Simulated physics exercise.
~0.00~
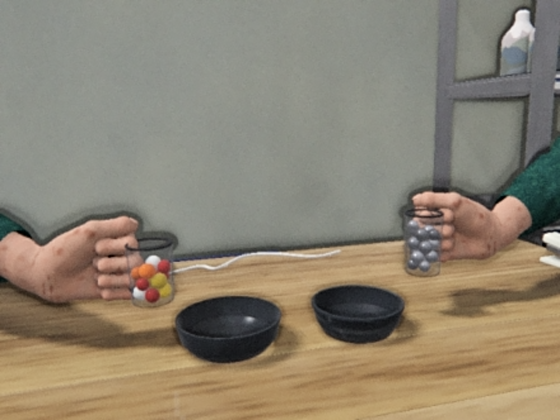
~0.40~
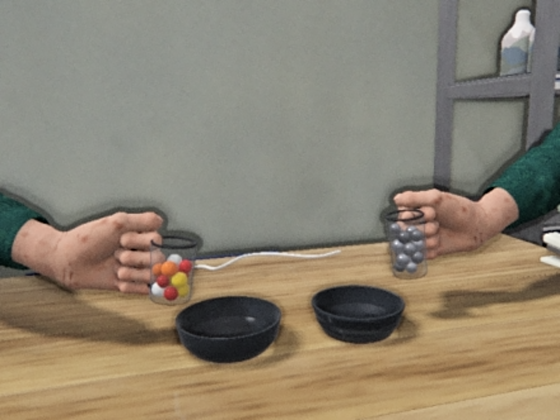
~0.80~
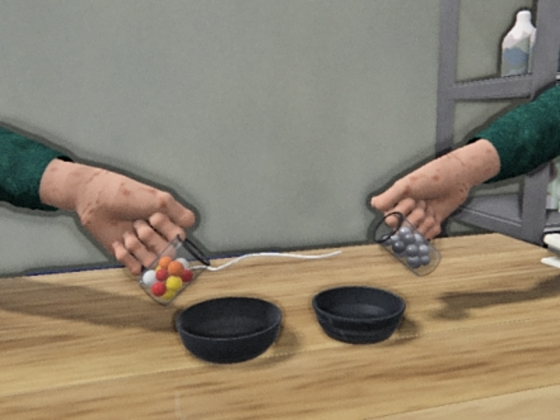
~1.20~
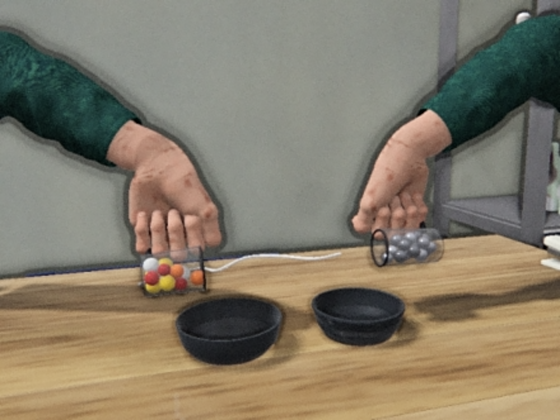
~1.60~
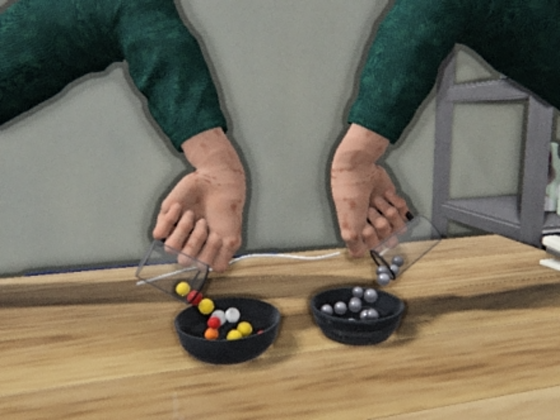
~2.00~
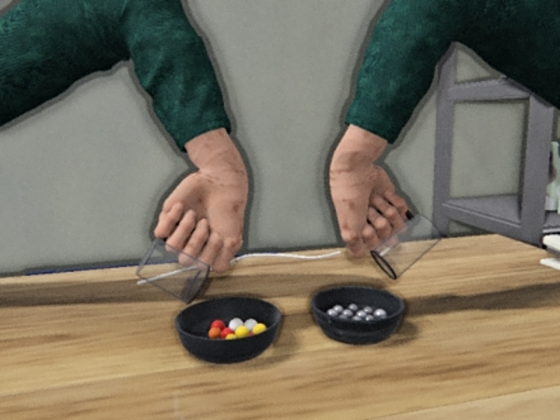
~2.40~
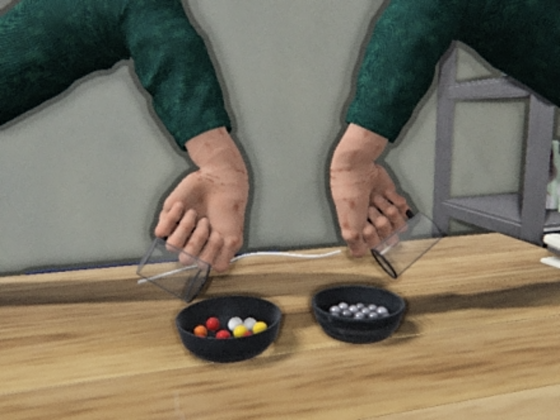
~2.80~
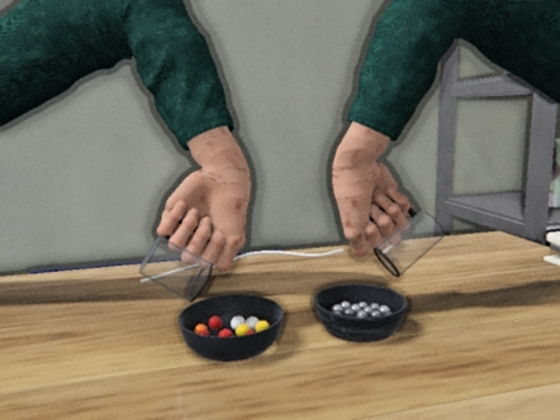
Two hands in dark green sleeves hold clear cups above a pale wooden table, seen from slightly above against a grey-green wall with a grey shelf at the right. The left cup holds red, orange, yellow and white balls, the right one holds silvery-grey balls, and a black dish sits near each, with a white string behind. The hands move inward and tilt the cups onto their sides. They then tip them upside down, and the balls tumble into the dishes. Both cups end empty, still held upturned, with every ball resting in its dish and none on the table.
